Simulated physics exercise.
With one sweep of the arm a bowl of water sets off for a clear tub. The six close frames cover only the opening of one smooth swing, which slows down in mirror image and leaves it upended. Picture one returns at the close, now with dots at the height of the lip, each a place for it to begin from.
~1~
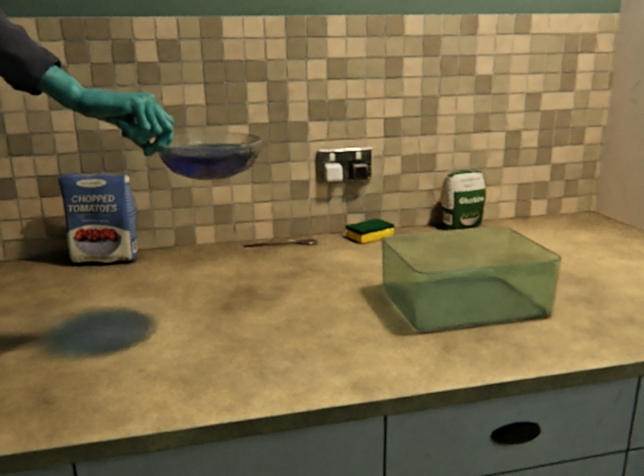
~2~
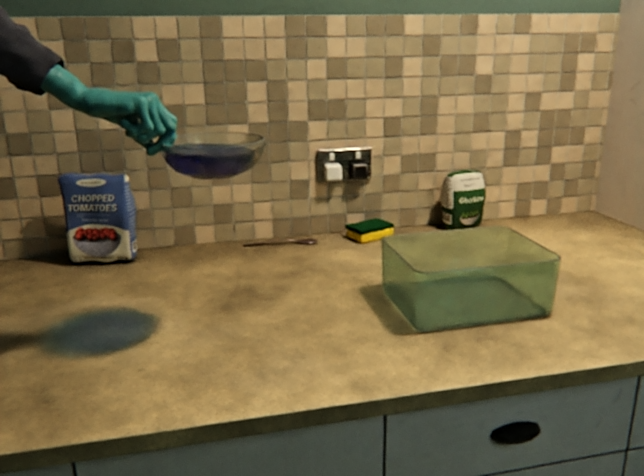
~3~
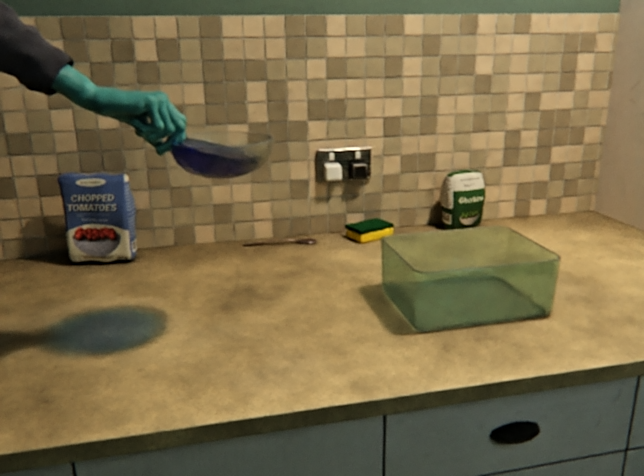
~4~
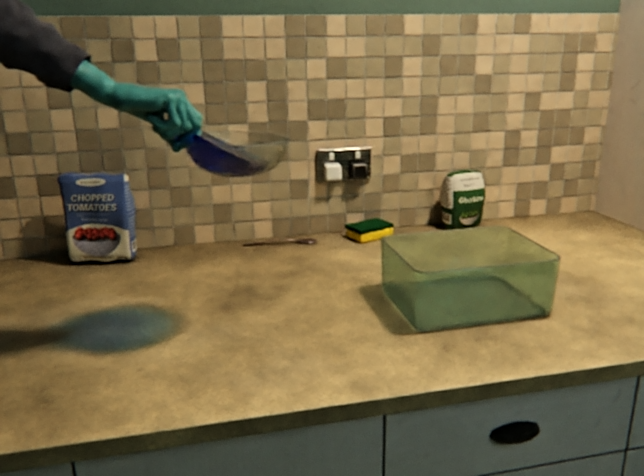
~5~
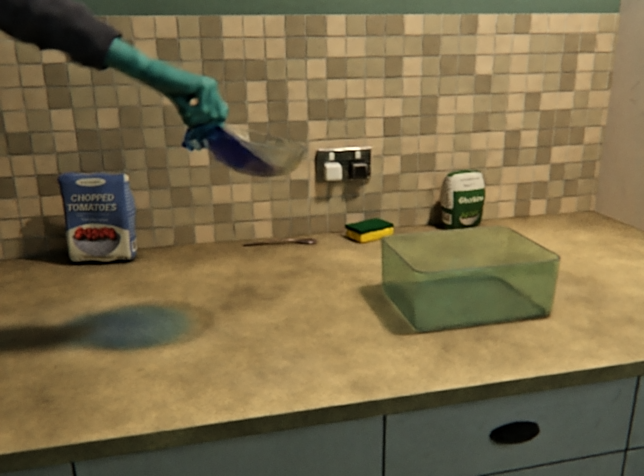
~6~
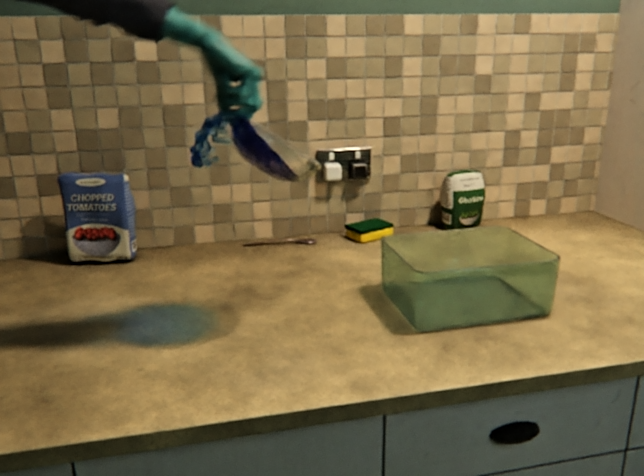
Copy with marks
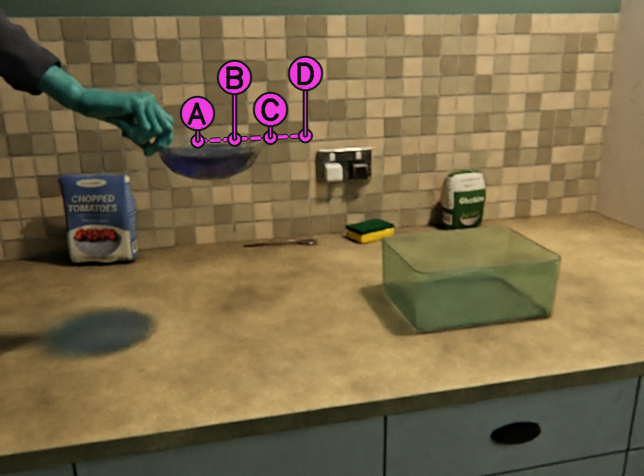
A teal-gloved hand held a clear bowl of bluish-purple liquid above the counter, then swept it right and tilted it steeply as some liquid slopped over the left side, with a clear green tub standing farther right.
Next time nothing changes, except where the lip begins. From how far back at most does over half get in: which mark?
I would pick place D.
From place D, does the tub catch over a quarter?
Yes.
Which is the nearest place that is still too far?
It is C.
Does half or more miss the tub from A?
Yes, it does.
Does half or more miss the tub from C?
Yes, that goes wrong.
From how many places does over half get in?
One of them.
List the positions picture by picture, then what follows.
The first frame shows upright, lip at (259, 138); tub from (413, 331) to (551, 314); nothing has left yet.
The second frame shows upright, lip at (262, 137); nothing has left yet.
The third frame shows upright, lip at (271, 136); water is over the rim, down to (176, 140).
The fourth frame shows upright, lip at (286, 137); water is over the rim, down to (187, 140).
The fifth frame shows tipped about 13°, lip at (304, 146); water is over the rim, down to (191, 147).
The sixth frame shows tipped about 33°, lip at (319, 163); water is over the rim, down to (213, 164).
In magenta, A at (197, 141); B at (234, 139); C at (270, 137); D at (305, 135).
For place A, about 0 % lands in the tub, 100 % falls short.
For place B, about 1 % lands in the tub, 99 % falls short.
For place C, about 23 % lands in the tub, 75 % falls short.
For place D, about 66 % lands in the tub, 26 % falls short and 8 % goes beside or beyond.
